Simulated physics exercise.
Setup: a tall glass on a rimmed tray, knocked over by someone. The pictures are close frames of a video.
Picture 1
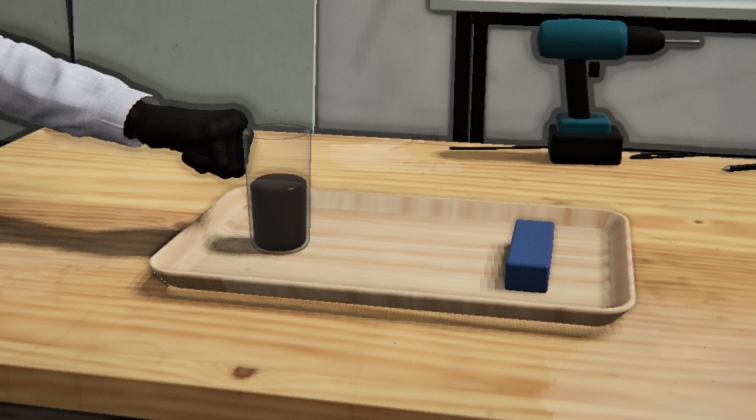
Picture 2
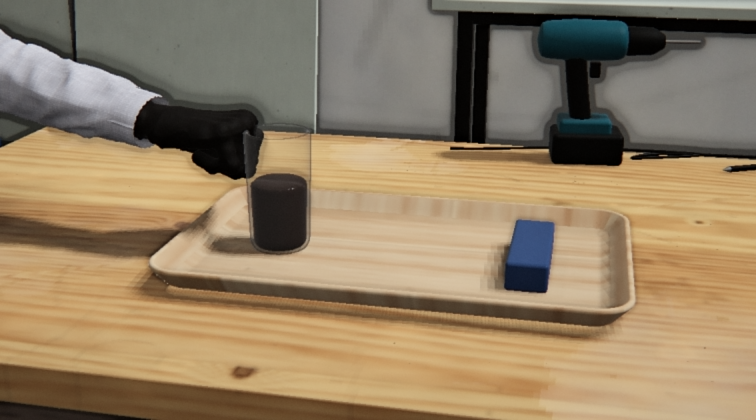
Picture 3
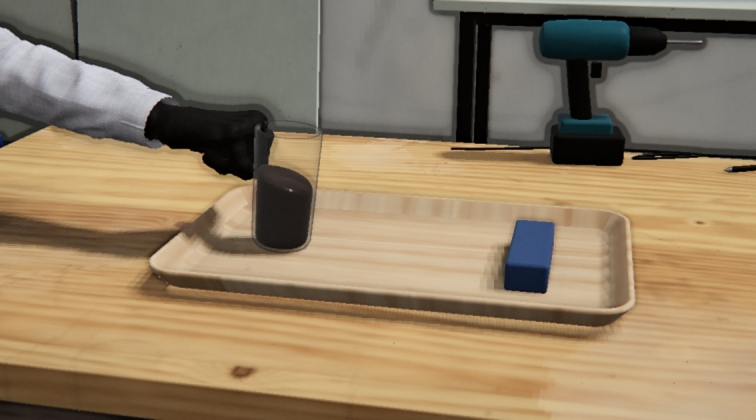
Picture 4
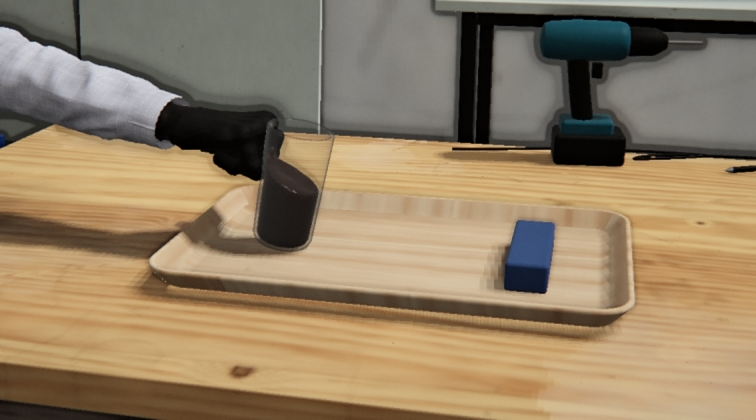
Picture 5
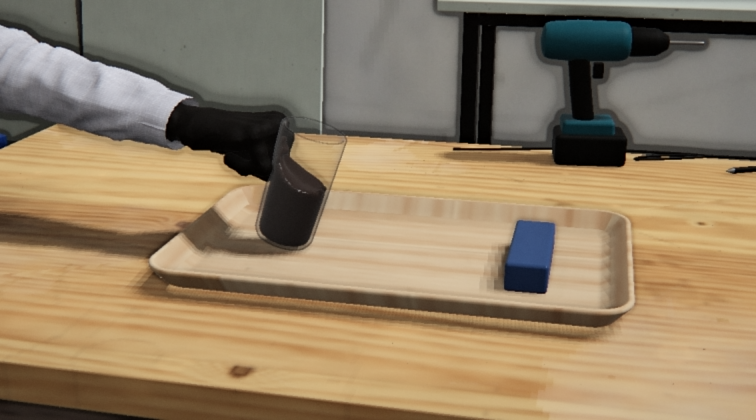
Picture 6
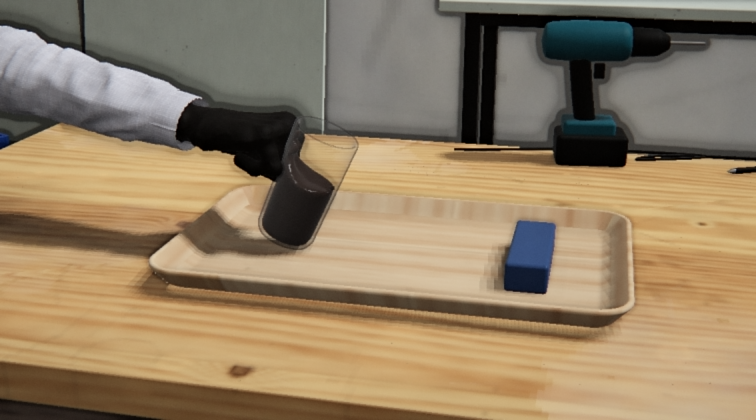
A black-gloved hand tilting a tall glass of dark liquid to the right on a rimmed tray holding a blue block.
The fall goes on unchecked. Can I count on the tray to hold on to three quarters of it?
Yes. Clearly more than three quarters is left on the tray, as far as I can tell.
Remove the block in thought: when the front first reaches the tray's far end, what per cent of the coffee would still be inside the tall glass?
Roughly 50 %, give or take.
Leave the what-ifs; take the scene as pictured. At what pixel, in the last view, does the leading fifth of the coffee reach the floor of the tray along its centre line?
About (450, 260).
A moment on, the tall glass is falling and 100 per cent is in the glass, 0 on the tray and 0 above or beyond its rim.
Next, the tall glass lies on its side and 72 per cent is in the glass, 22 on the tray and 6 above or beyond its rim.
Then the tall glass lies on its side and 36 per cent is in the glass, 48 on the tray and 16 above or beyond its rim.
Later the tall glass lies on its side and 20 per cent is in the glass, 78 on the tray and 2 above or beyond its rim.
Finally, 98 per cent is held by tray and glass, 2 is off the tray.
